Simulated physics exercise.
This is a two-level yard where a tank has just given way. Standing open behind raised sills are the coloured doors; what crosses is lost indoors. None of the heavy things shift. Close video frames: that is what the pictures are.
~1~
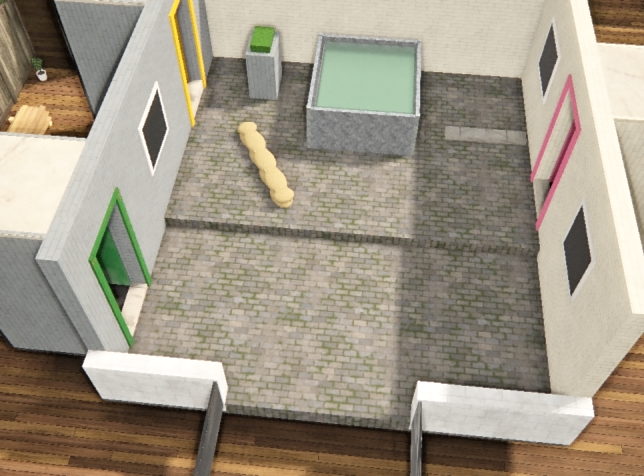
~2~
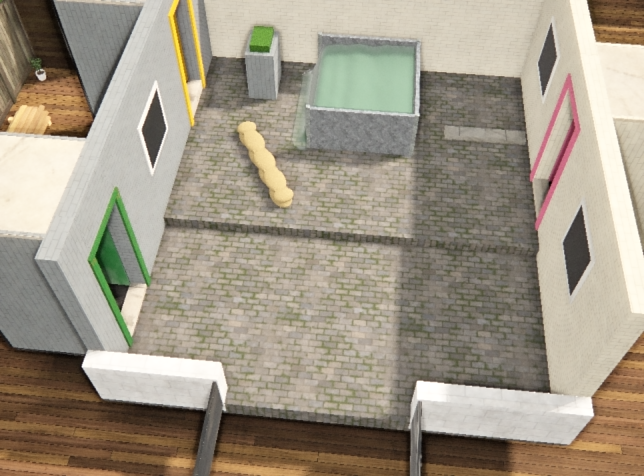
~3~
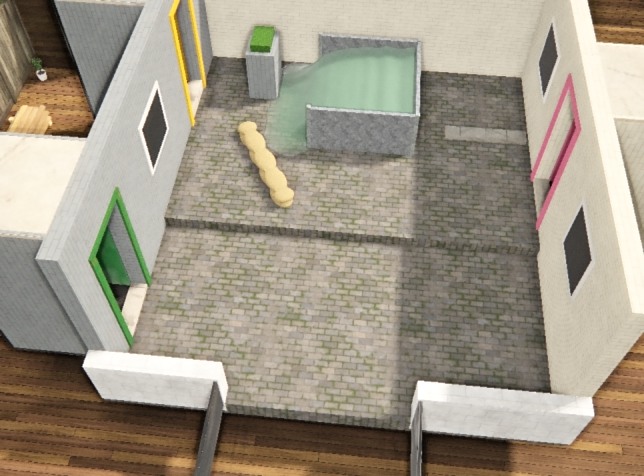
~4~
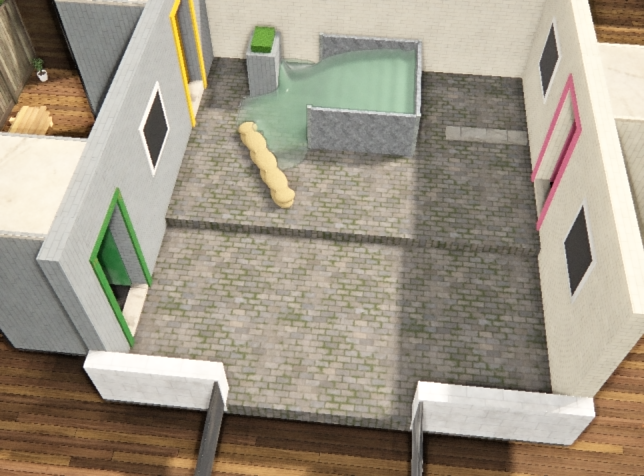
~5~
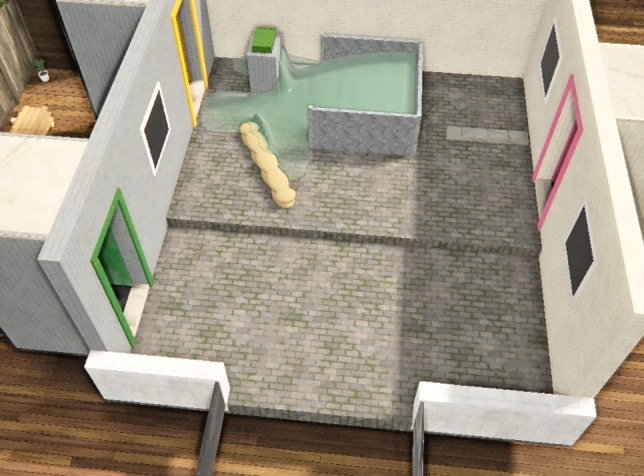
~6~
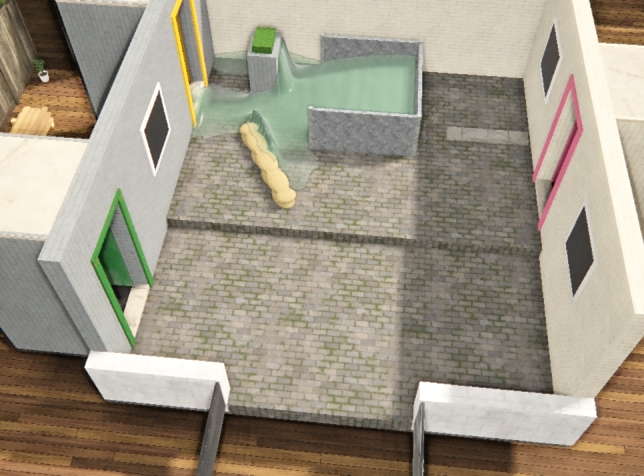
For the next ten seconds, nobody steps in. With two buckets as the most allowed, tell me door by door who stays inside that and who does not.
My prediction: Green door: Does not overshoot, yellow door: Overshoots, pink door: Does not overshoot.
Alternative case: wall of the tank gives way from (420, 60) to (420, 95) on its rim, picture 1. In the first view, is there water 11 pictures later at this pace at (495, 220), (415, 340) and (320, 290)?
The first spot is swamped, the second spared, the third spared.
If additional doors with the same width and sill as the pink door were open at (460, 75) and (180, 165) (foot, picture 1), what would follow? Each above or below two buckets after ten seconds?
Lab note - first stays short of the line, second crosses the line.
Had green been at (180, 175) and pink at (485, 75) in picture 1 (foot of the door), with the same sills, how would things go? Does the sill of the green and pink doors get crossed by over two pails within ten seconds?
Green door tops the limit, pink door stays within it.
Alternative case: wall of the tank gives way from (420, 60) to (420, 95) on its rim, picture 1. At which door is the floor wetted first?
I'd say the pink-painted one.
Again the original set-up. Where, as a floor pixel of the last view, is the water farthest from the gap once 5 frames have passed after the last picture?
Approximate pixel: (168, 216).
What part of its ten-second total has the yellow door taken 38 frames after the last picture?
It comes to around 100 percent of the ten-second total.
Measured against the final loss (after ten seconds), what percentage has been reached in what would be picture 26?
Near 45 in a hundred.
A moment on, water covers 20 % of the floor; the green door not reached, the yellow door far over two buckets in, the pink door not reached.
Next, water covers 40 % of the floor; the green door wet at the sill, nothing in, the yellow door far over two buckets in, the pink door not reached.
Then, water covers 70 % of the floor; the green door wet at the sill, nothing in, the yellow door far over two buckets in, the pink door not reached.
Later, water covers 85 % of the floor; the green door under two buckets in, the yellow door far over two buckets in, the pink door wet at the sill, nothing in.
In the end, water covers 90 % of the floor; the green door under two buckets in, the yellow door far over two buckets in, the pink door wet at the sill, nothing in.
